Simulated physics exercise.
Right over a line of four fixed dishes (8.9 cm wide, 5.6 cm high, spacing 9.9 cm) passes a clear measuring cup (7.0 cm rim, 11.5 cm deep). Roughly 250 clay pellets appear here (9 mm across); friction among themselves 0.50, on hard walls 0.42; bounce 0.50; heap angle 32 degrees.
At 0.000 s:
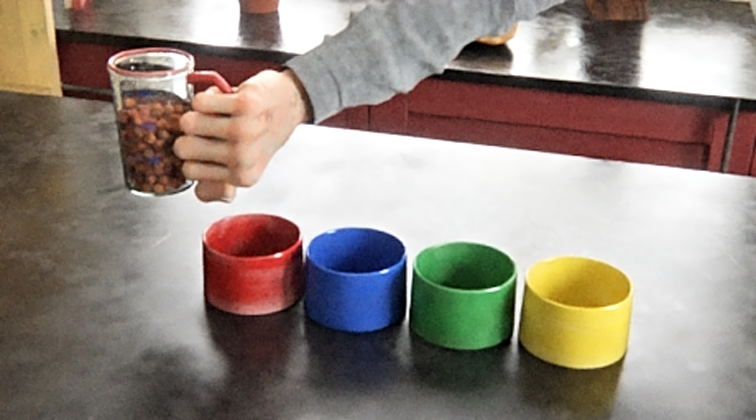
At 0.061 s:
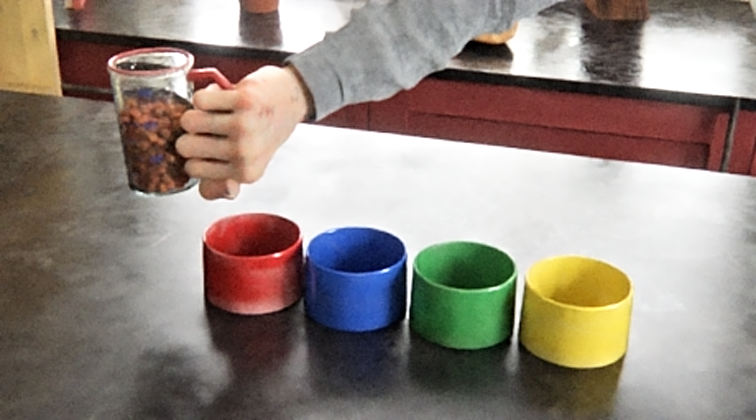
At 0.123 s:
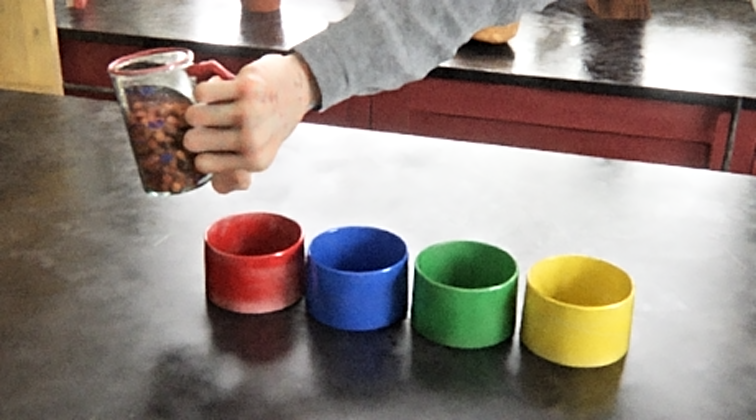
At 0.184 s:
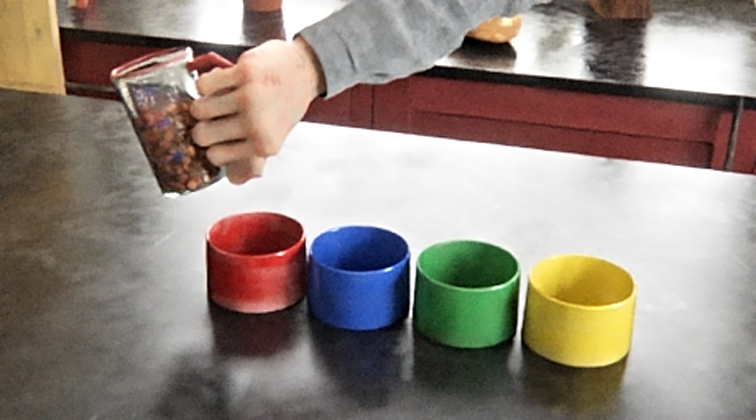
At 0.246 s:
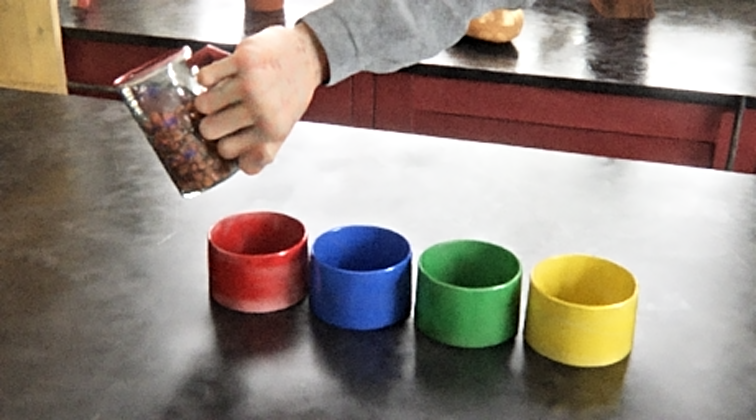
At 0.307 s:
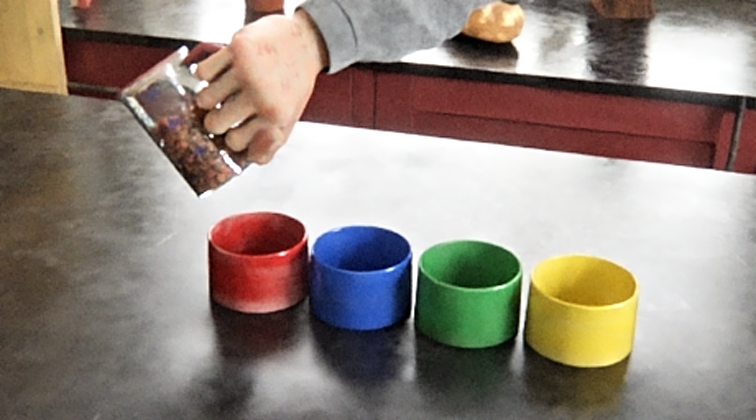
To begin with, a hand holds a clear measuring cup of small brown pieces upright above a dark counter, left of a row of red, blue, green and yellow dishes. The hand then steadily tilts the cup to the left, shifting slightly right, until it leans well over with the pieces still inside.
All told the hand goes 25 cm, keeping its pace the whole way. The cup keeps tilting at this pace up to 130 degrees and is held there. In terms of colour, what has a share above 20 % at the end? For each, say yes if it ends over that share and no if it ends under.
As I see it, red: Ends up with more than a fifth; blue: Ends up with a fifth or less; green: Ends up with a fifth or less; yellow: Ends up with a fifth or less; counter: Ends up with more than a fifth.
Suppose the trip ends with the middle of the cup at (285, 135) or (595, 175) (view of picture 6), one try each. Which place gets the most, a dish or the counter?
Red, then red.
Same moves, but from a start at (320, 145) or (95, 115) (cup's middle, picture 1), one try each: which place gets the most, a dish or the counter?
Largest amount - try one: Blue, try two: Counter.
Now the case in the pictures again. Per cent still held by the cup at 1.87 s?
My estimate is about 0 per cent.
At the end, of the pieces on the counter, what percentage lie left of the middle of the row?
Share: About 100 in a hundred.
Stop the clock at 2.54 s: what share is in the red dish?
By that moment, around 65 percent has got there.
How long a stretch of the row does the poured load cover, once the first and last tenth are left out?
I'd estimate close to 14 cm.
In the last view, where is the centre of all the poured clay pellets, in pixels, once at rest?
My guess is close to (239, 274).
After 1.24 s, tilt 130 degrees; cup holds 0 %, red 65 %.
After 1.87 s, tilt 130 degrees; cup holds 0 %, red 65 %.
After 2.54 s, tilt 130 degrees; cup holds 0 %, red 65 %.
By 2.8 s all is still; red 65 %, blue 0 %, green 0 %, yellow 0 %, counter 35 %.
